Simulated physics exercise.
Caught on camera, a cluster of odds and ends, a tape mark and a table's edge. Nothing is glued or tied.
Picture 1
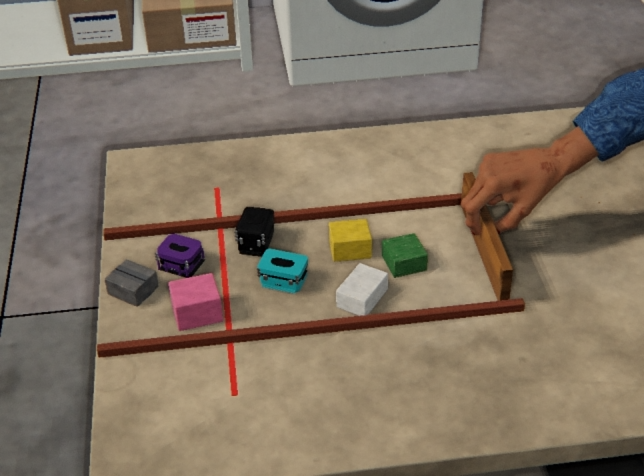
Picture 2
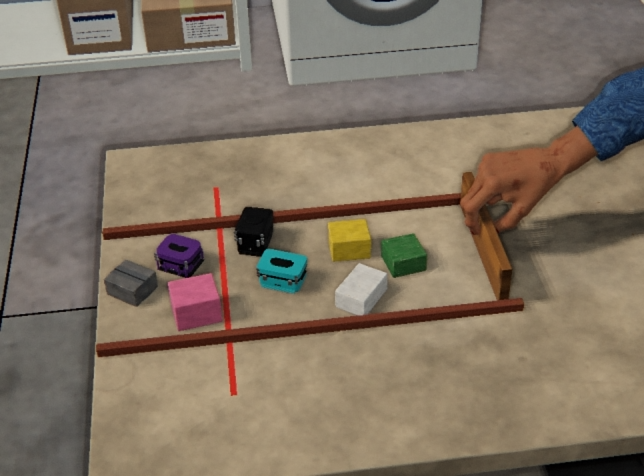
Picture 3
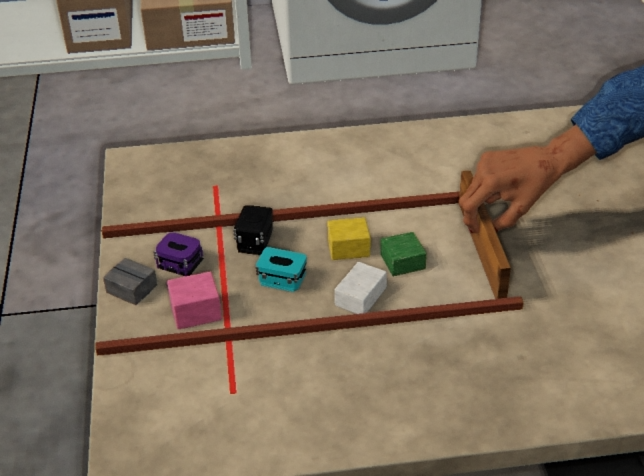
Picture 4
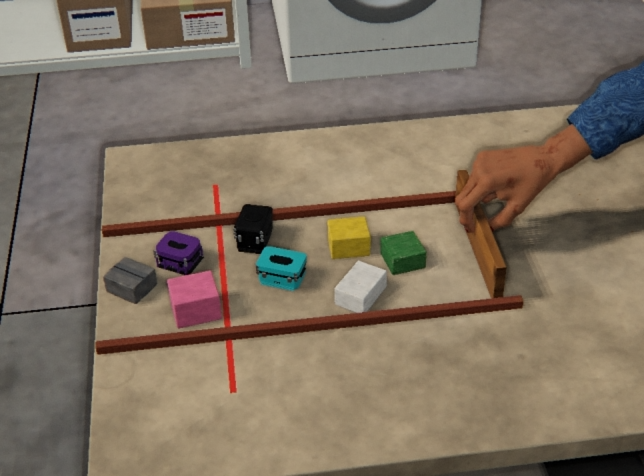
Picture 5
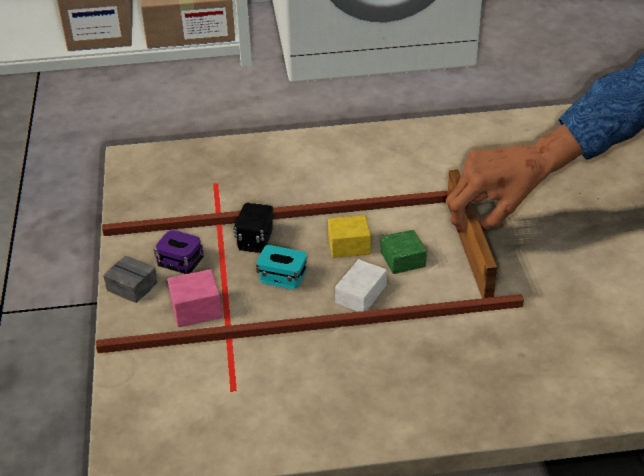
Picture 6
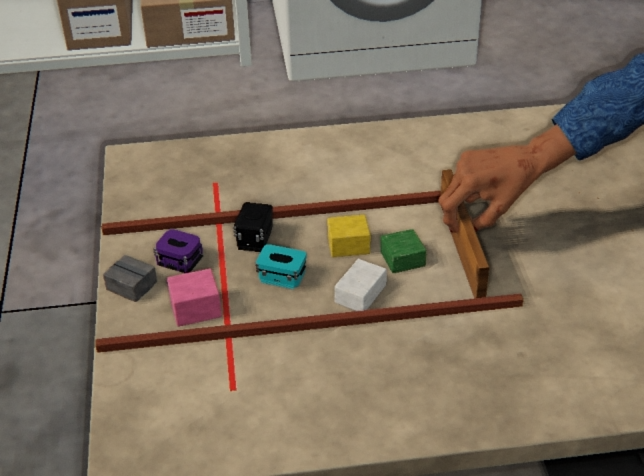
At the start, a hand holds a wooden board upright at the right end of two brown rails, with small coloured blocks and cases lying between them on both sides of a red line. The hand then slides the board a short way left, while the blocks and cases stay in place.
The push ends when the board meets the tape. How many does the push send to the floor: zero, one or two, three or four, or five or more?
In the end the number that fall off is zero.
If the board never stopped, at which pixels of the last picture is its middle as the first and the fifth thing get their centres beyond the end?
At (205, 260) for the first, at (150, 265) for the fifth.
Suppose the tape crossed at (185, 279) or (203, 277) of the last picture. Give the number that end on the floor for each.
Down on the floor: 1 and 0.
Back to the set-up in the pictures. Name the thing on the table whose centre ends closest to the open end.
The grey box.
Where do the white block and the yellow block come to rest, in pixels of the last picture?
About (209, 307), and the other about (204, 237).
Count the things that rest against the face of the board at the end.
The number is 3.
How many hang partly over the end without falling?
Overhanging: 1.
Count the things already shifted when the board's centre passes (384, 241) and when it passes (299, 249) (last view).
The counts are 2 and 5.
Soon after, none off yet; grey box at rest near (130, 278); purple case at rest near (179, 251); pink block at rest near (194, 297).
After that, none off yet; grey box at rest near (130, 278); purple case at rest near (178, 253); pink block displaced a little near (169, 304).
In the end, the number that fall off is zero.
